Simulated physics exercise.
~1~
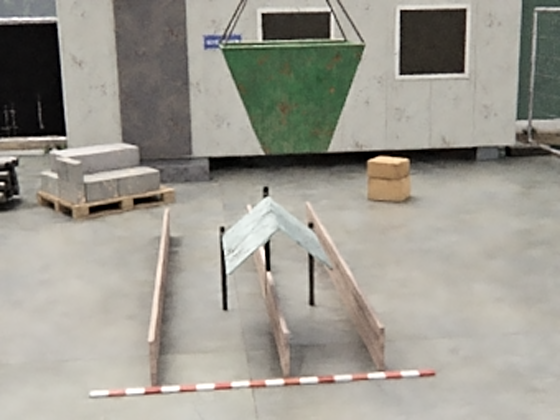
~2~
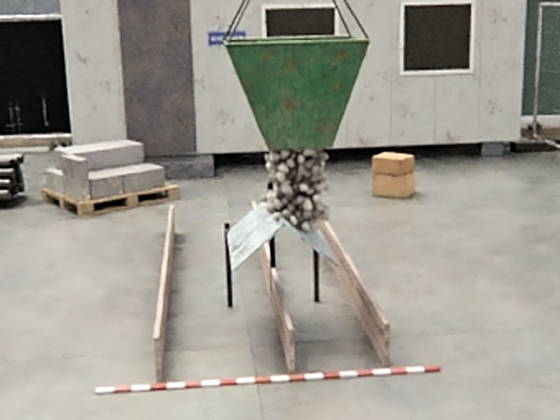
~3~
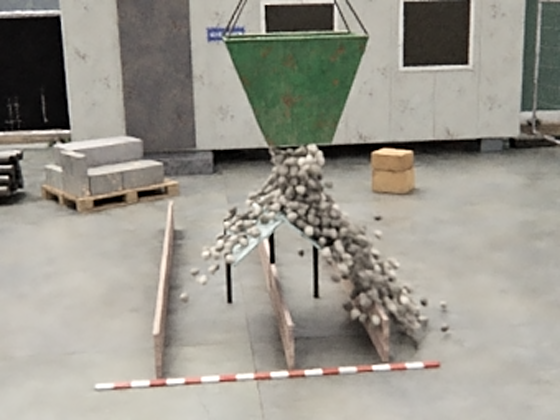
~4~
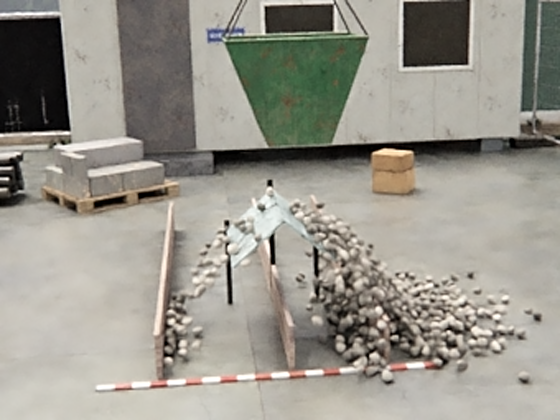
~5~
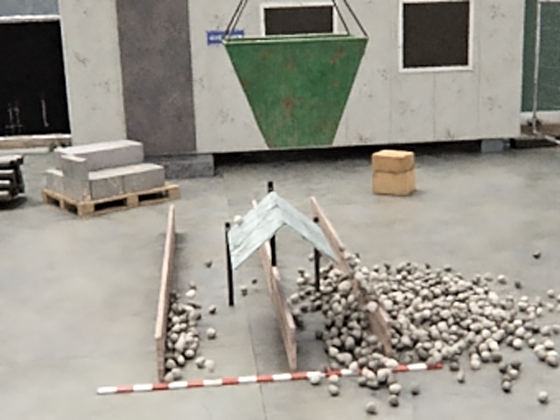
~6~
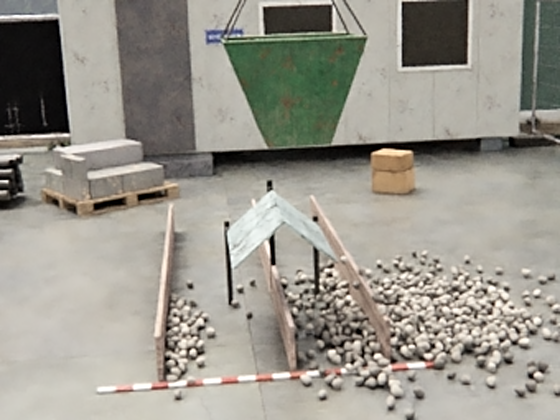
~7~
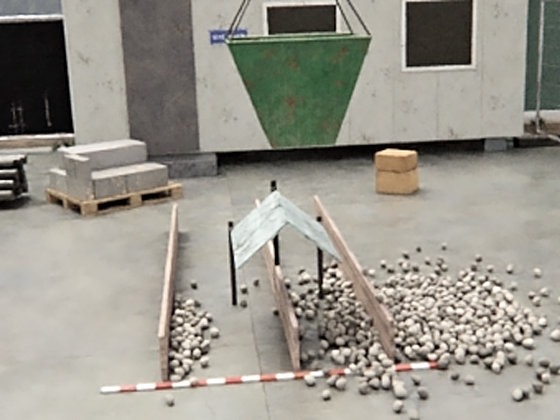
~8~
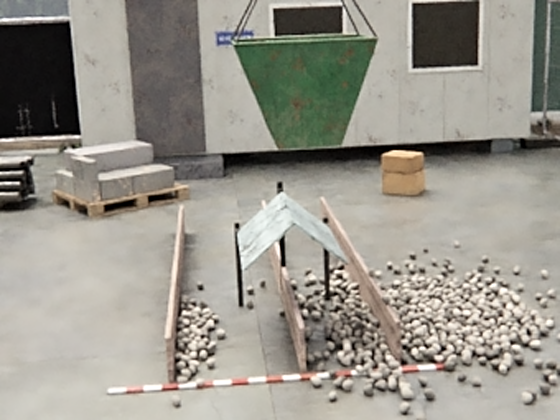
In a concrete yard before a grey building, a green skip hangs above a small peaked steel roof, with three boards forming two bays and a red and white staff in front. Round stones pour from the bottom of the skip onto the peak. The stream splits, a little sliding left while most tumbles right, spilling over and past the right-hand board. The last stones roll off the steel and scatter across the floor. Finally everything lies still, with a small heap in the left bay, more in the right bay, and the largest spread beyond the boards.
